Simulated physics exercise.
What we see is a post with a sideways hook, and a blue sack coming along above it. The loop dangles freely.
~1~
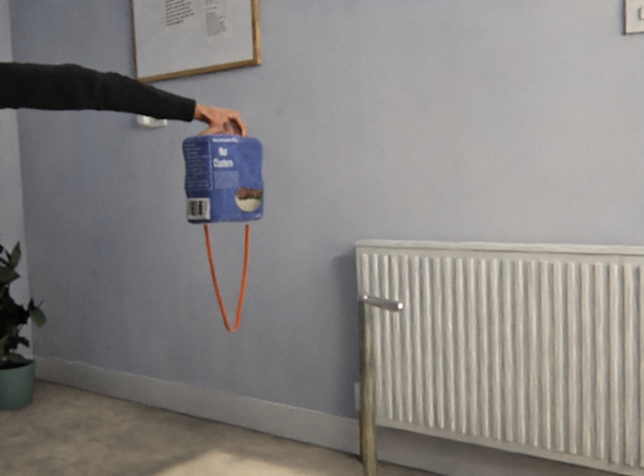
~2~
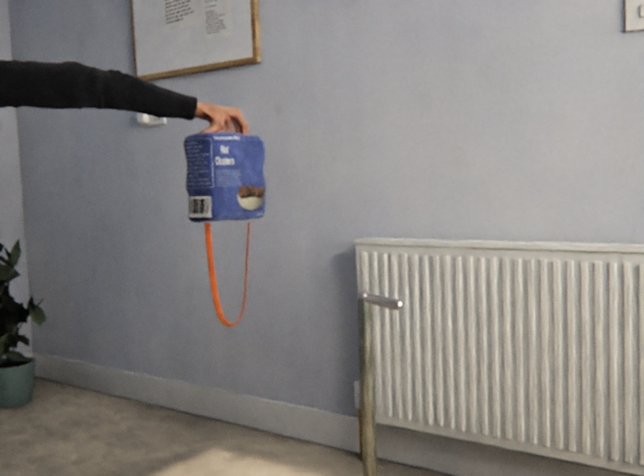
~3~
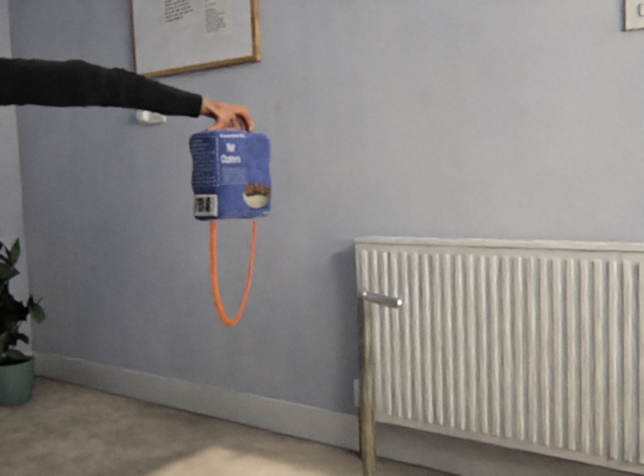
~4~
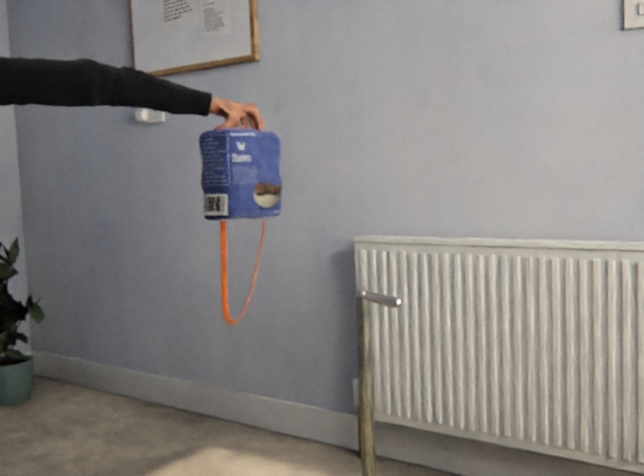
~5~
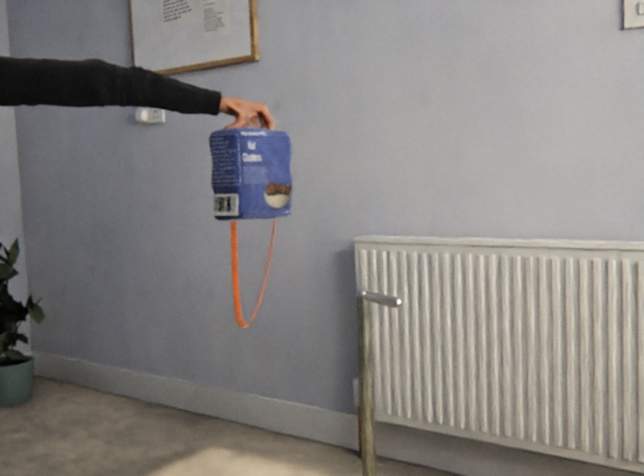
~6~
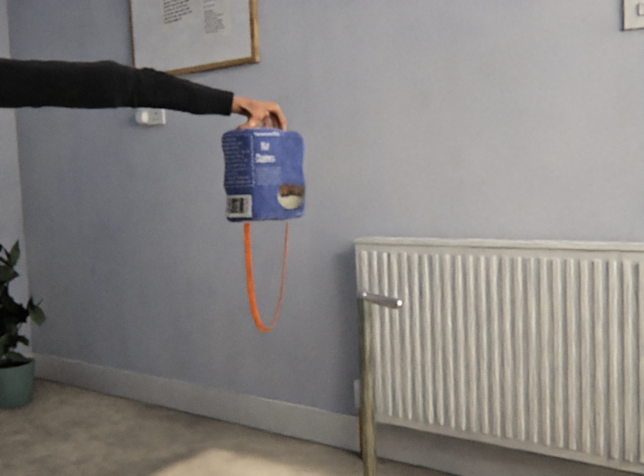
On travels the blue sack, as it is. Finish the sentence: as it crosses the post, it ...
... carries on clear.
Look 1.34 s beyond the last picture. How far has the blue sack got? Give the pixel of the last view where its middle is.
About (401, 169).
Then, 1.34 s later than the last view, sack past the post near (401, 169).
Then, 2.02 s later than the last view, sack past the post near (487, 165).
Finally, sack past the post near (502, 165). The blue sack goes by freely.
